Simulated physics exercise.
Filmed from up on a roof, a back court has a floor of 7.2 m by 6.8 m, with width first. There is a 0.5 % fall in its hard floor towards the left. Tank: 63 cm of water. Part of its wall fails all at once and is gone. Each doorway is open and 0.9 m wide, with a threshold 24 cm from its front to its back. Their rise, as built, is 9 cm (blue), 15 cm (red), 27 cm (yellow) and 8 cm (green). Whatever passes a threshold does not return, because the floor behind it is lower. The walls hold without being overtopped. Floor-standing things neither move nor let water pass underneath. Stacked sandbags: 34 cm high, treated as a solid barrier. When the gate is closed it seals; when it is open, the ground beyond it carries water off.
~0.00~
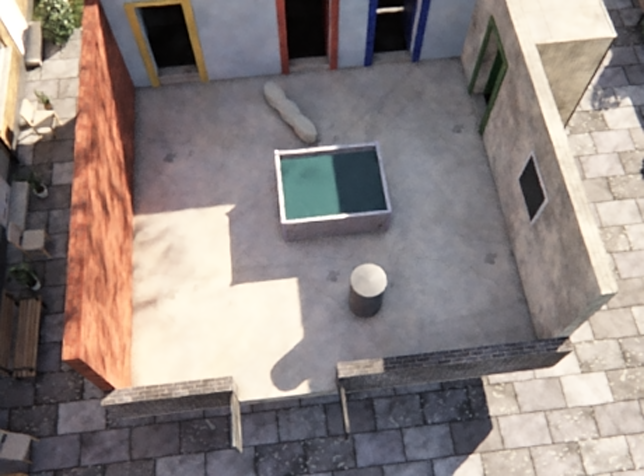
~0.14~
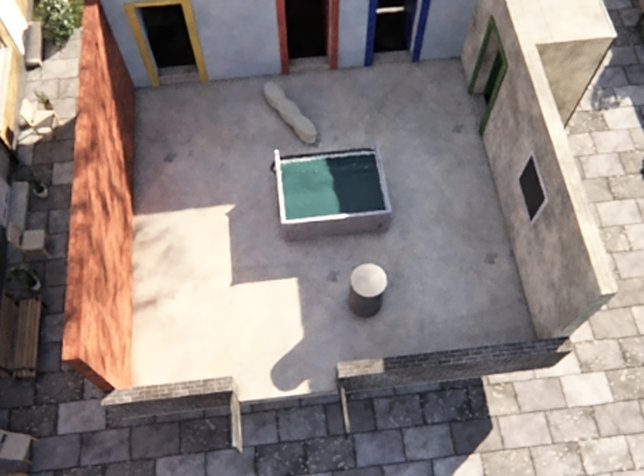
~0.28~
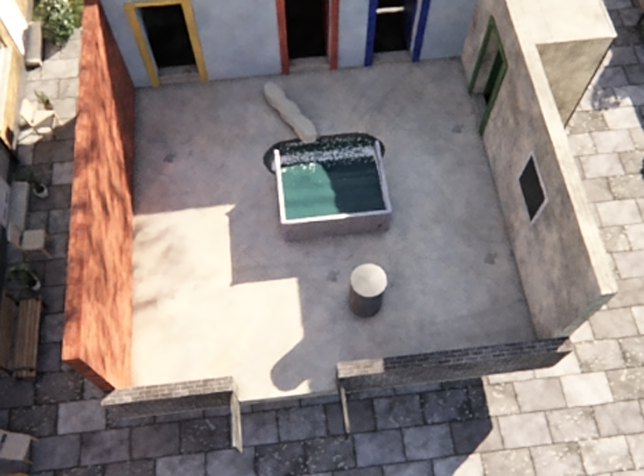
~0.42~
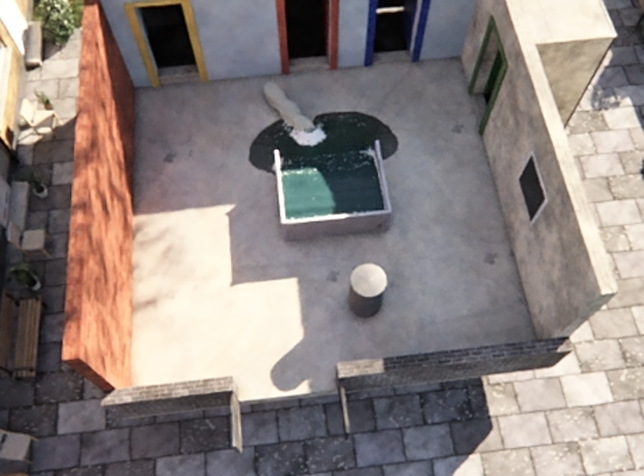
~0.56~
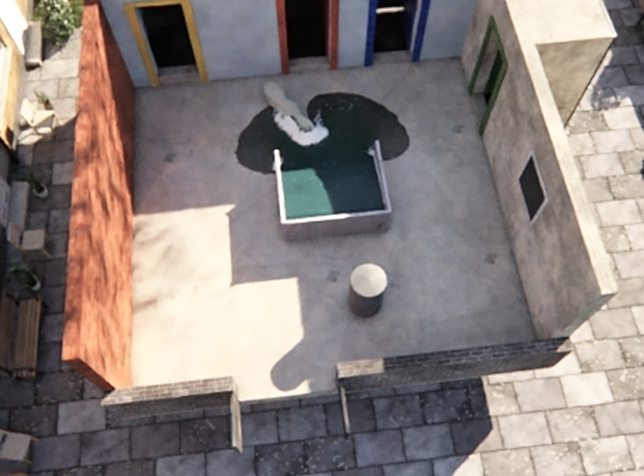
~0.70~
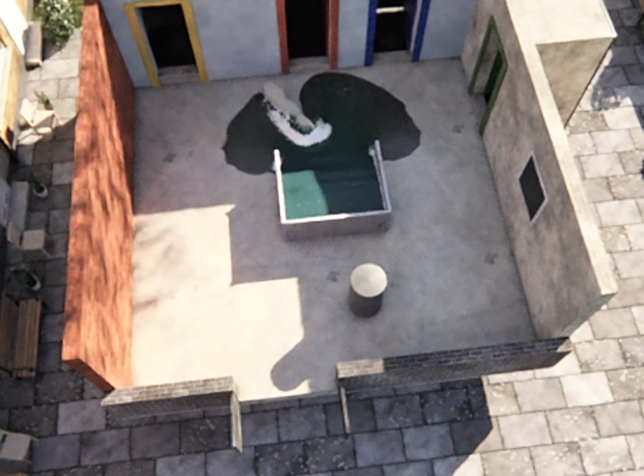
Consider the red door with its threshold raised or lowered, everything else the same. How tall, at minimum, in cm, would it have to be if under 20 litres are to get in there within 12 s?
It would need to be about 19 cm tall.
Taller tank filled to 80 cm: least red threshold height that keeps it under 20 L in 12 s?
Roughly 27 cm high.
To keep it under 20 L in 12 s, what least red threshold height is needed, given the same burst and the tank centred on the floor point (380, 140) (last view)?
About 22 cm.
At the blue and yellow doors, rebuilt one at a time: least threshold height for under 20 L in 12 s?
You'd want about 16 centimetres at blue and about 12.0 centimetres at yellow.
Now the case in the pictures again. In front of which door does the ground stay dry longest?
That would be the green door.
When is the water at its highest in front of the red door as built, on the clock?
The depth peaks at about 1.6 seconds.
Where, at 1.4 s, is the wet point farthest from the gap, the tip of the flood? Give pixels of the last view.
Pixel: About (186, 87).
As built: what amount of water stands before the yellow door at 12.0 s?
Some 4.5 centimetres.
After 1.4 s water covers 25 % of the floor, deepest (35 cm) near (318, 143); 19 cm at the red door, 17 litres in over its 15 cm threshold.
After 3.0 s water covers 35 % of the floor, deepest (28 cm) near (136, 92); 12 cm at the red door, 45 litres in over its 15 cm threshold.
After 12.0 s water covers 95 % of the floor, deepest (6 cm) near (132, 399); 3 cm at the red door, 46 litres in over its 15 cm threshold.
At the red door as built, the water arrived by 0.8 s and peaked near 22 cm at 1.6 s.
With a threshold of 16.5 cm, 35 litres would have come in within the 12 s; with 22 cm, 11 litres. So under 20 litres takes about 19 cm.
